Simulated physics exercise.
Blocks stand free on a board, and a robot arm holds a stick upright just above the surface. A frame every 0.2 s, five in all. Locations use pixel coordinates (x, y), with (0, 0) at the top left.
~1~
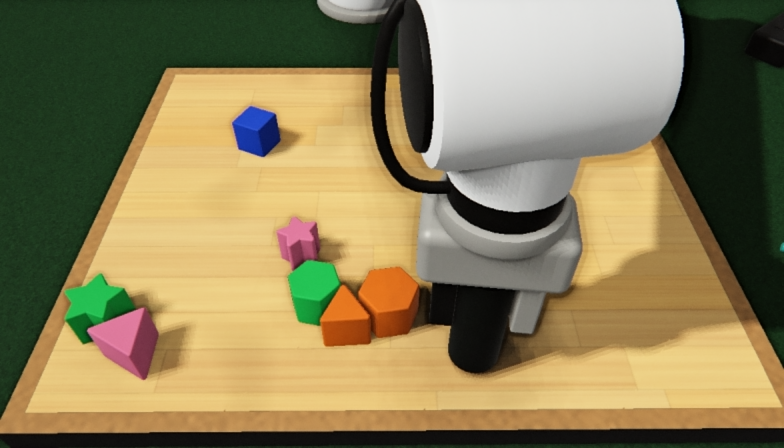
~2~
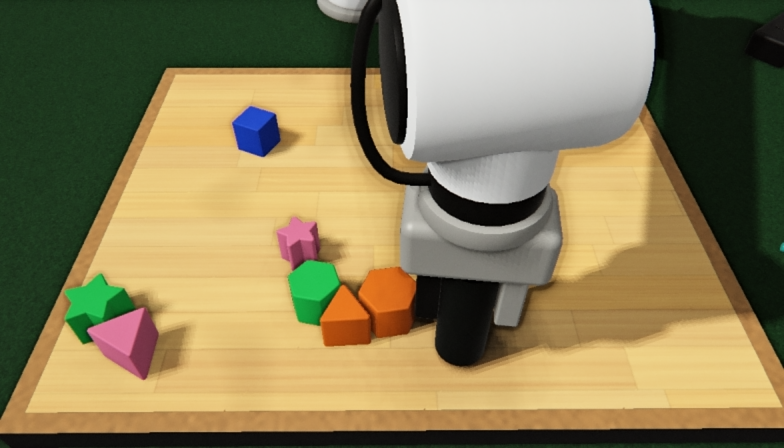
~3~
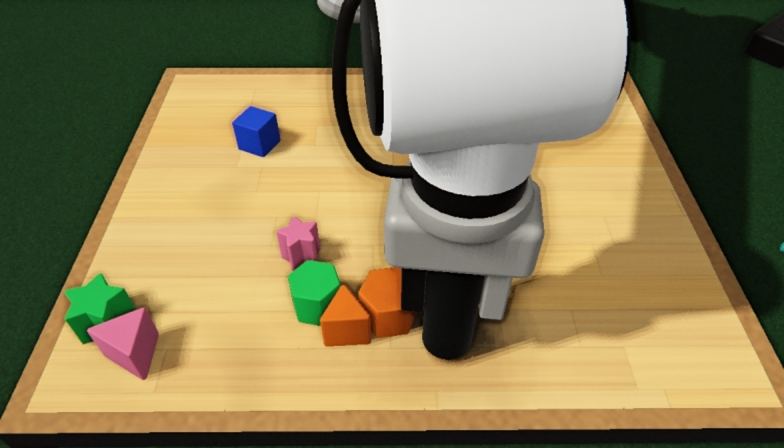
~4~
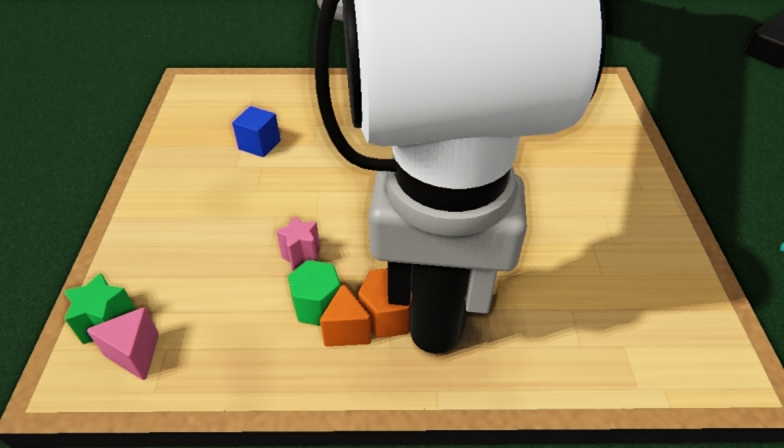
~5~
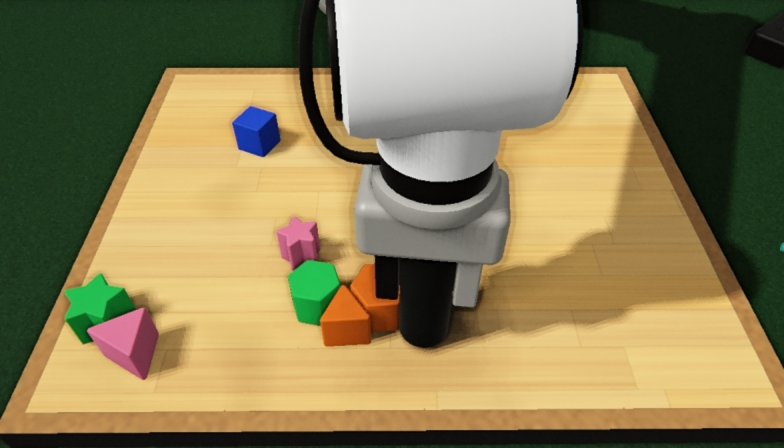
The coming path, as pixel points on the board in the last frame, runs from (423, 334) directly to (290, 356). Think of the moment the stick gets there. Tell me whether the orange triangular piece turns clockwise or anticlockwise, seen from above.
Bird's-eye view: Clockwise.
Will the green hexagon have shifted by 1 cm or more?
That would be a yes.
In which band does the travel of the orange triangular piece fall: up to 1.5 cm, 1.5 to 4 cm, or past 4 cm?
Distance: Above 4 cm.
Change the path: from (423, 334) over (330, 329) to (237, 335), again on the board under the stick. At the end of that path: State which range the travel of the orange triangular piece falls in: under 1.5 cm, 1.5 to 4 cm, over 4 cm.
Over 4 cm.
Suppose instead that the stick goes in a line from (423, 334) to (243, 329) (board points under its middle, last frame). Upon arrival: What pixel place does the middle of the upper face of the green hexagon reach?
Top centre: (282, 264).
The first path, step by step. One third of the way, stick (379, 334); green hexagon (308, 278); orange triangular piece (330, 309); orange hexagon (362, 274), turned 35° clockwise.
Two thirds of the way, stick (334, 341); green hexagon (301, 274); orange triangular piece (294, 309), turned 65° clockwise; orange hexagon (359, 273), turned 40° clockwise.
At the end, stick (288, 349); green hexagon (301, 274); orange triangular piece (261, 304), turned 90° clockwise; orange hexagon (359, 273), turned 40° clockwise.
